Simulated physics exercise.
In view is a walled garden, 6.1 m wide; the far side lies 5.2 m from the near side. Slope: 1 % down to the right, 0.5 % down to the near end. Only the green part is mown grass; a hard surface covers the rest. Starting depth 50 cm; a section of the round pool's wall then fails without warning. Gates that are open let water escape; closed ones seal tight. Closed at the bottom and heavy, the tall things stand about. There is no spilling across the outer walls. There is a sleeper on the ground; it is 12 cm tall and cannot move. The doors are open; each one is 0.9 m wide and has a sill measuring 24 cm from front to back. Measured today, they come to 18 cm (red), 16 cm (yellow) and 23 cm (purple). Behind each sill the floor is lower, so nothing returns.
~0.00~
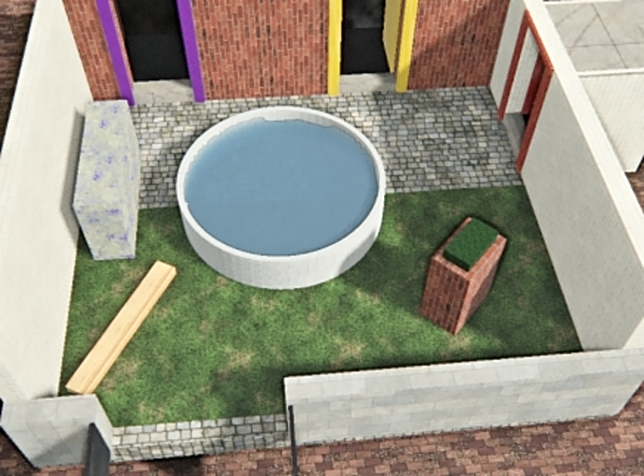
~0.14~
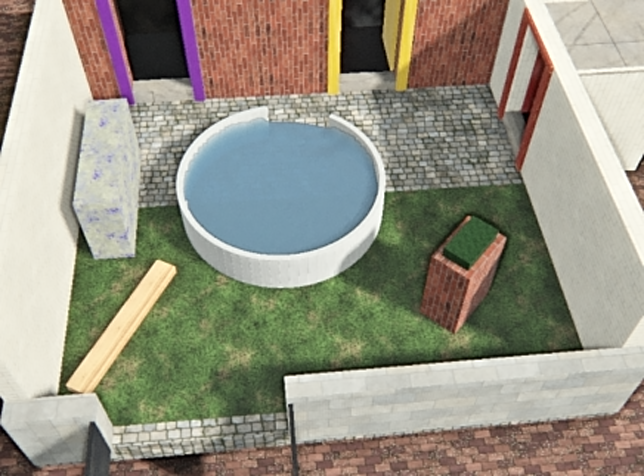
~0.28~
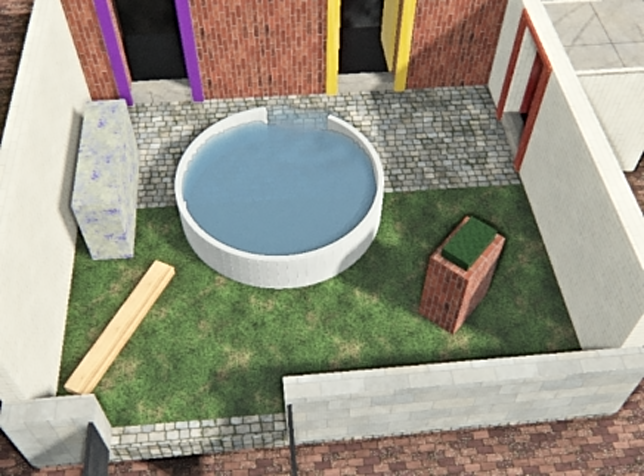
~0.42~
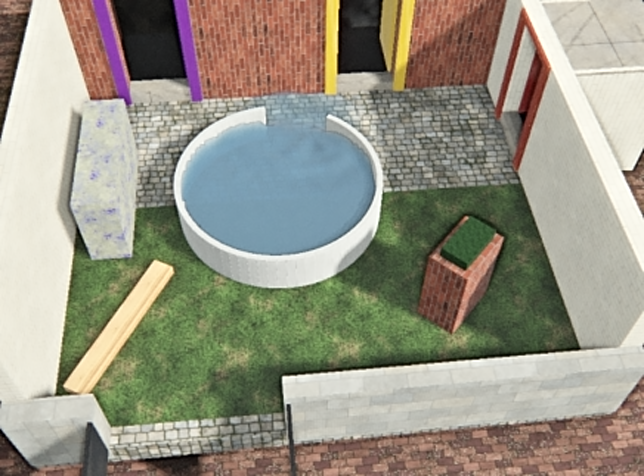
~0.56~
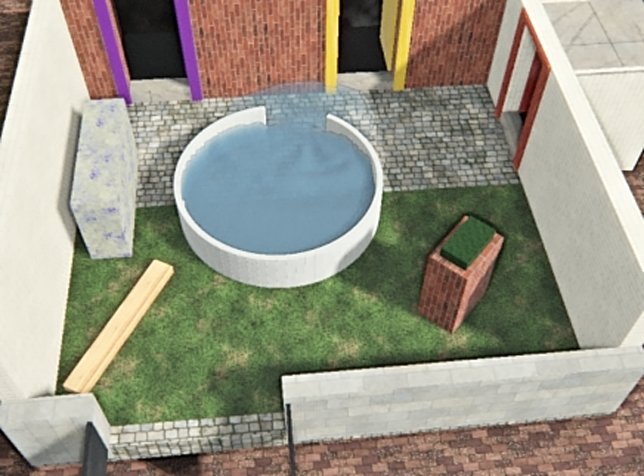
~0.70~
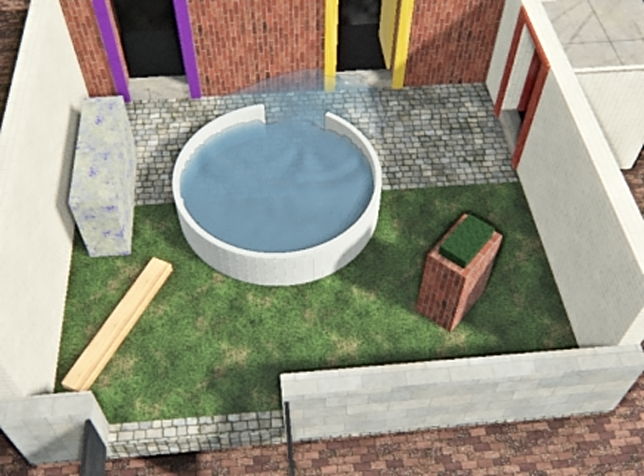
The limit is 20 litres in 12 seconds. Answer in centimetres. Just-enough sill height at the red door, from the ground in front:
16 cm, roughly.
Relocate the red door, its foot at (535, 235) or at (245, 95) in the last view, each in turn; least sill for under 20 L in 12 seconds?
Minimums: About 6.5 cm and 21 cm.
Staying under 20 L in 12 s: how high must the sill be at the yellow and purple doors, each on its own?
About 18 cm at yellow and about 8.0 cm at purple.
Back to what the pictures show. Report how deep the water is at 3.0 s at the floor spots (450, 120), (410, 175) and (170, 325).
That's 6, 0 and 0 cm, in the order given.
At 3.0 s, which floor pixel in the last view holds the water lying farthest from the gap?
Close to pixel (533, 246).
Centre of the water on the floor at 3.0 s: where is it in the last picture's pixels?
The centre of all the water is around (295, 175).
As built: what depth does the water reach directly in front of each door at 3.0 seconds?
Depth at red 21 cm, at yellow 18 cm, at purple 6 cm.
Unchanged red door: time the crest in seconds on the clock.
Roughly at 3.0 s.
After 1.4 s water covers 15 % of the floor, deepest (38 cm) near (295, 99); it has not reached the red door.
After 3.0 s water covers 35 % of the floor, deepest (29 cm) near (295, 99); 21 cm at the red door, 2 litres in over its 18 cm sill.
After 12.0 s water covers 95 % of the floor, deepest (12 cm) near (580, 384); 9 cm at the red door, 8 litres in over its 18 cm sill.
At the red door as built, the water arrived by 1.9 s and peaked near 21 cm at 3.0 s.
With a sill of 14 cm, 36 litres would have come in within the 12 s; with 19 cm, 5 litres. So under 20 litres takes about 16 cm.
